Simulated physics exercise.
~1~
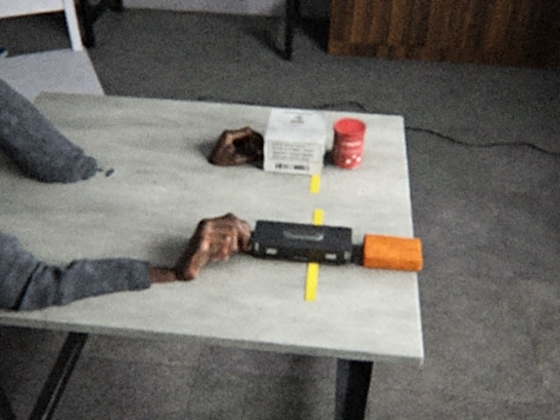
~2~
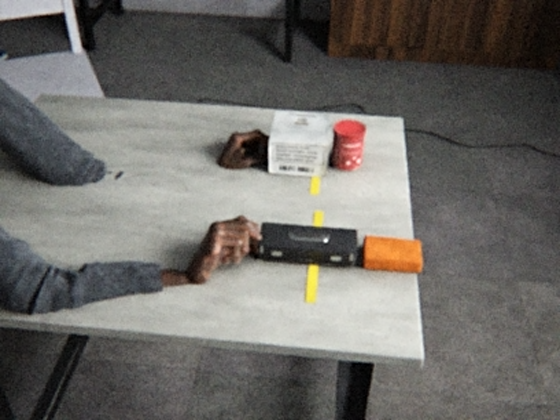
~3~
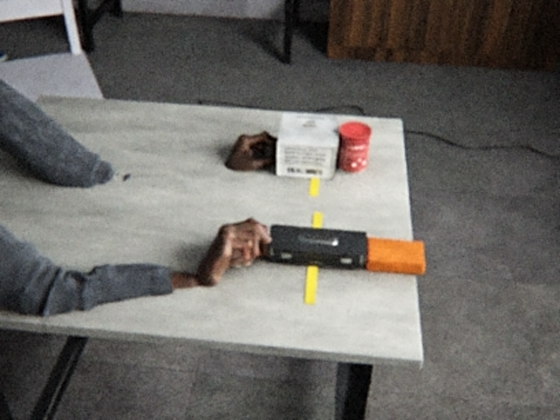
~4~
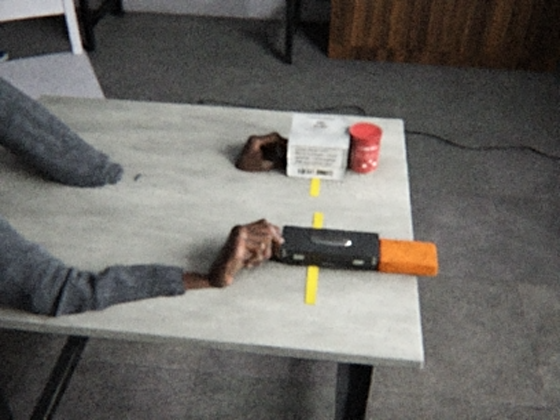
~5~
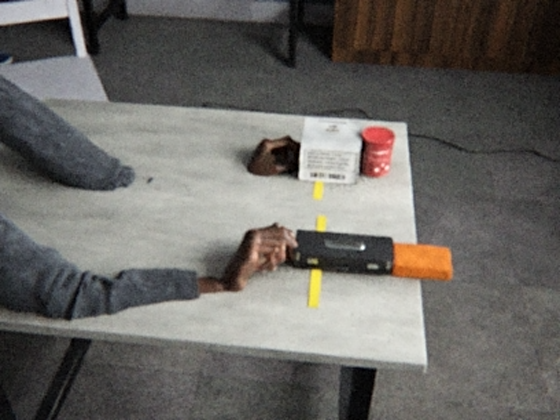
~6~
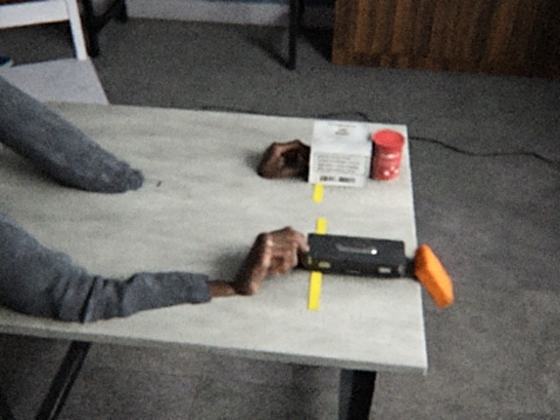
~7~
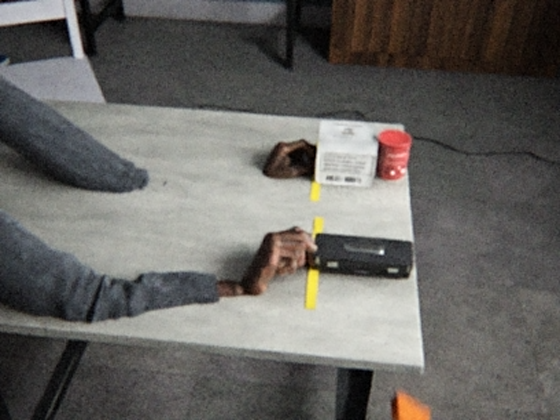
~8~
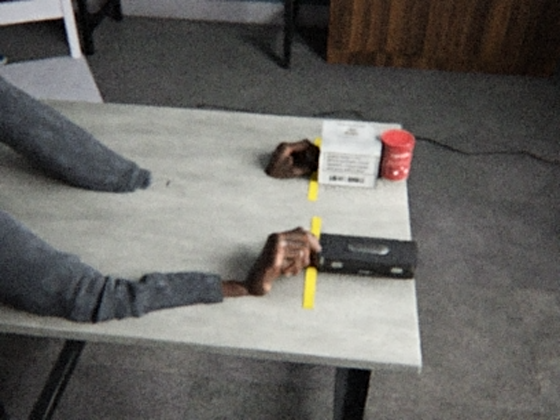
Two hands slowly pushing a black case and white box right, tipping an orange sponge off the table while a red pot stays on.
